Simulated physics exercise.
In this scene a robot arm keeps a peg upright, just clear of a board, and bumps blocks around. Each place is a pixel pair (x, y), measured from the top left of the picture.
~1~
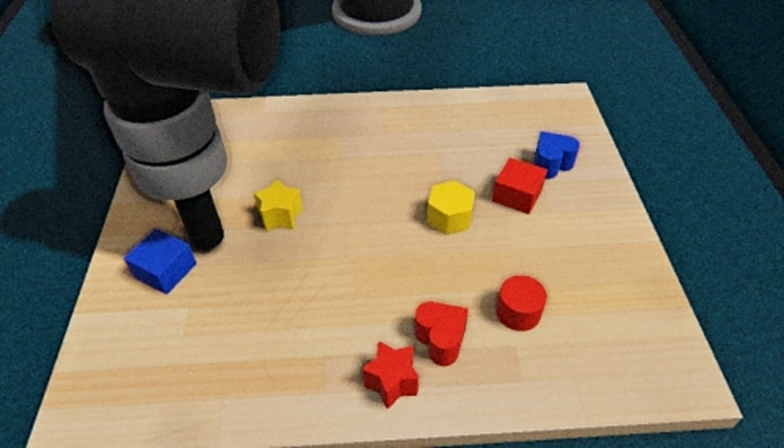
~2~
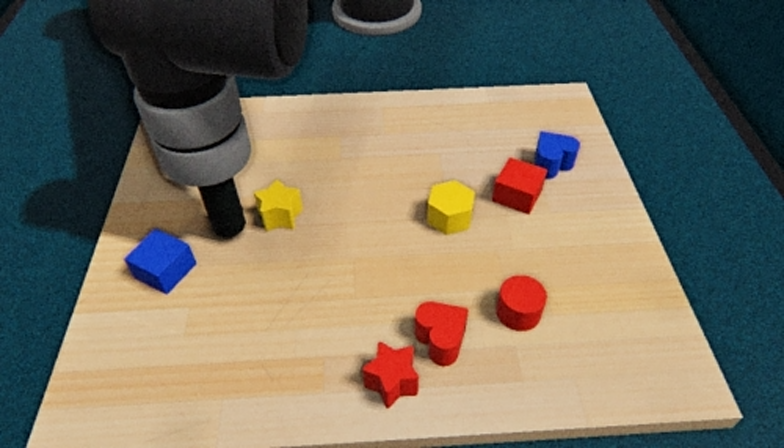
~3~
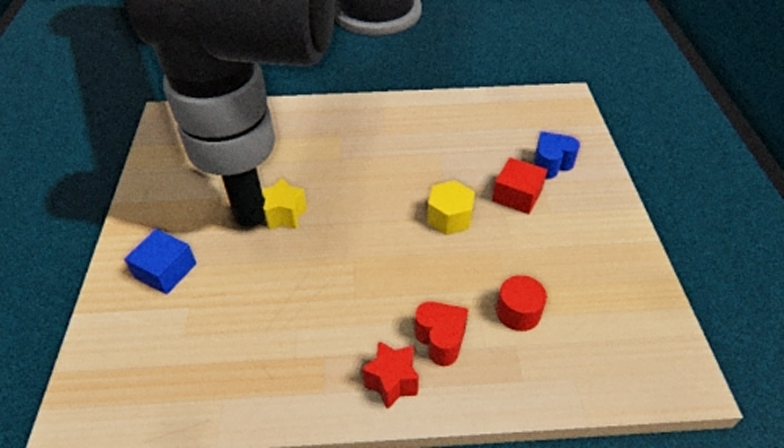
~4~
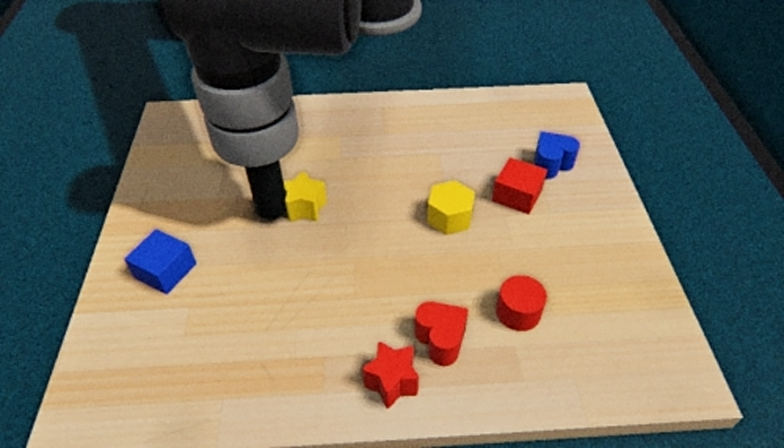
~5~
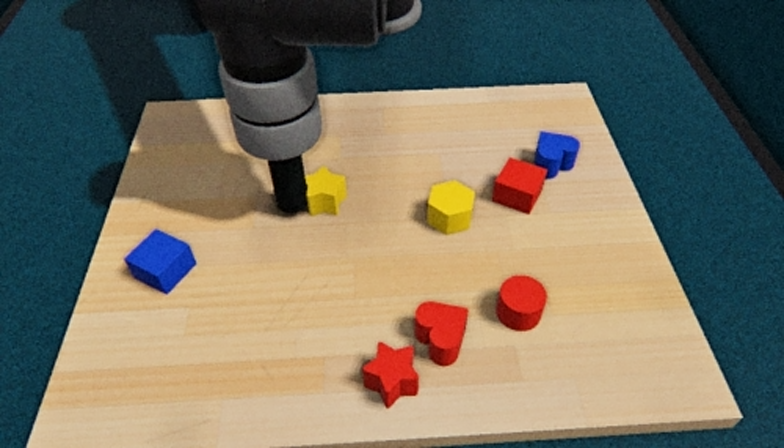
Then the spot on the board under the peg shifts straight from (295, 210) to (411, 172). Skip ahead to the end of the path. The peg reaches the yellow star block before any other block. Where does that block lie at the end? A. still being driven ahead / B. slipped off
Letter A.
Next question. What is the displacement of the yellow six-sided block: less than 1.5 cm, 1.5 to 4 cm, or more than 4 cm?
It shifts by less than 1.5 cm.
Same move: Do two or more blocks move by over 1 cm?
No, it doesn't check out.
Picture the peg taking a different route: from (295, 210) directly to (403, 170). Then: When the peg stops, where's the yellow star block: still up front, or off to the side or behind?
Still in front.
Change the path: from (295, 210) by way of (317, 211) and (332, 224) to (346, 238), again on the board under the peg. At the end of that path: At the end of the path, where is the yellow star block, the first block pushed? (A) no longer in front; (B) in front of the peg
The answer is A.
What follows on the original path. One third of the way, peg (334, 189); yellow star block (363, 169).
Two thirds of the way, peg (373, 176); yellow star block (402, 156).
At the end, peg (411, 164); yellow star block (440, 145); yellow six-sided block not moved.
